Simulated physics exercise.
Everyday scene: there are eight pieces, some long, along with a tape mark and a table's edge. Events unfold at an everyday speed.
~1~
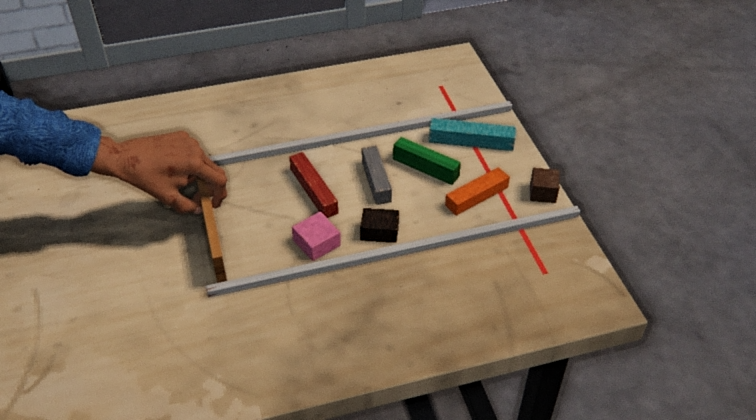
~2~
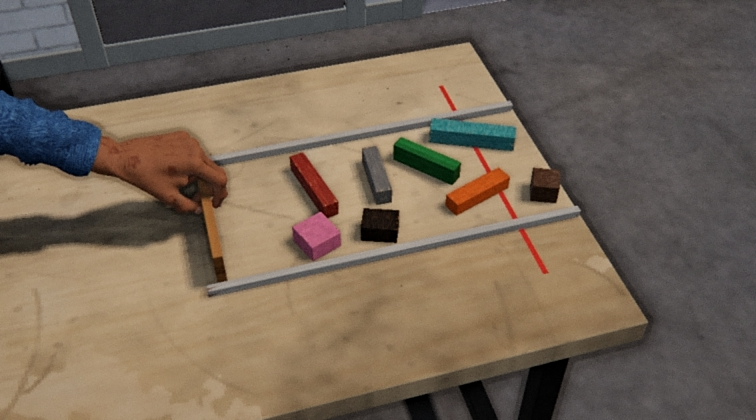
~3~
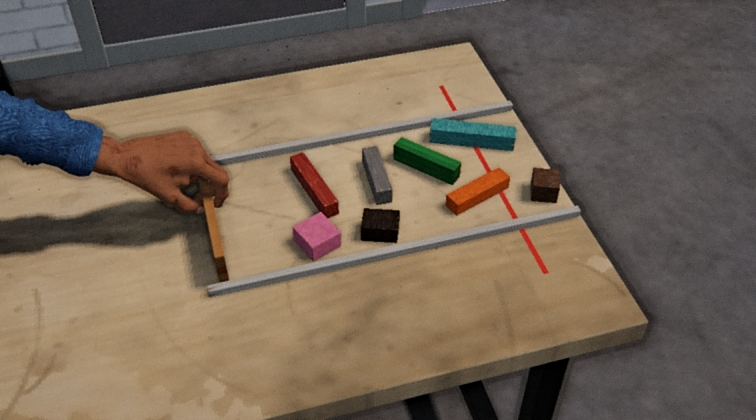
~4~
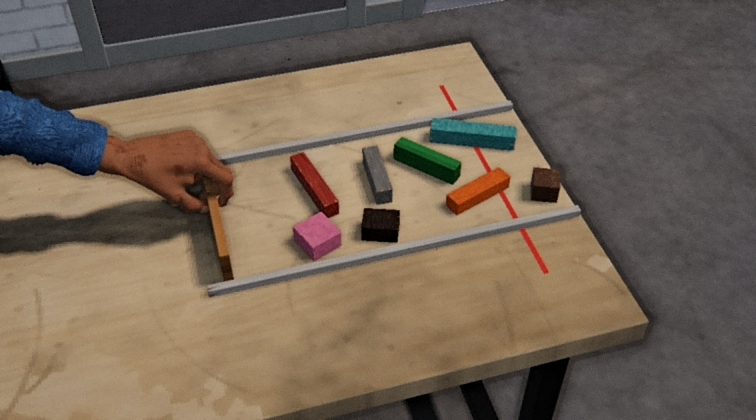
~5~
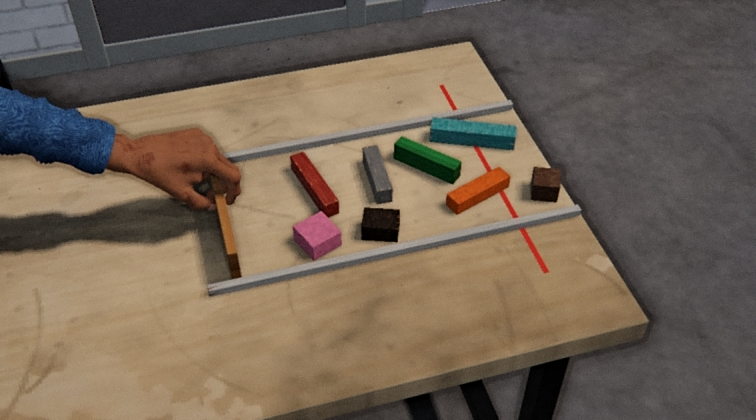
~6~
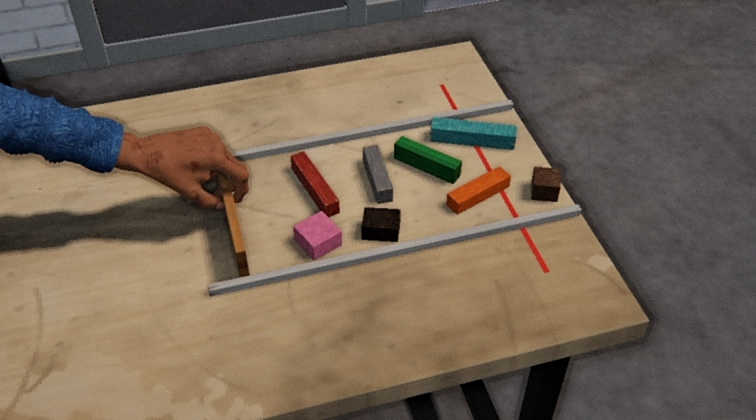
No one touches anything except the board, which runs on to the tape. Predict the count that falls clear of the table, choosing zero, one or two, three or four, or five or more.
The count is one or two.
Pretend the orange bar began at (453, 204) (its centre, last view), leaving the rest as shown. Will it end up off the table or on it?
In the end it falls away.
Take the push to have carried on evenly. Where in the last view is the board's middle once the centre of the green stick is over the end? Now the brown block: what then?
Green stick: (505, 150); brown block: (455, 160).
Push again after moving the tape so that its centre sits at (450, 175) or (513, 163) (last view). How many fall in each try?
The counts would come to 0 and 5.
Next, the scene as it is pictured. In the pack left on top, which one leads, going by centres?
It's the black block that ends up nearest.
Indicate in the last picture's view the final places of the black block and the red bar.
Black block: About (553, 183); red bar: About (490, 150).
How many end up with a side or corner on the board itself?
3.
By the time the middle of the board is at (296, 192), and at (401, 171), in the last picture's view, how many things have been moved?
Moved so far: 1, then 6.
Early on, none off yet; brown block at rest near (546, 184); turquoise bar at rest near (473, 133); orange bar at rest near (479, 190).
A while later, none off yet; brown block at rest near (546, 184); turquoise bar at rest near (473, 133); orange bar travelled a little near (490, 187).
Further along, none off yet; brown block moving near (554, 184); turquoise bar travelled a little near (480, 127); orange bar travelled about its own width near (537, 163).
Finally, the number that fall off is one or two; lost, orange bar and brown block.
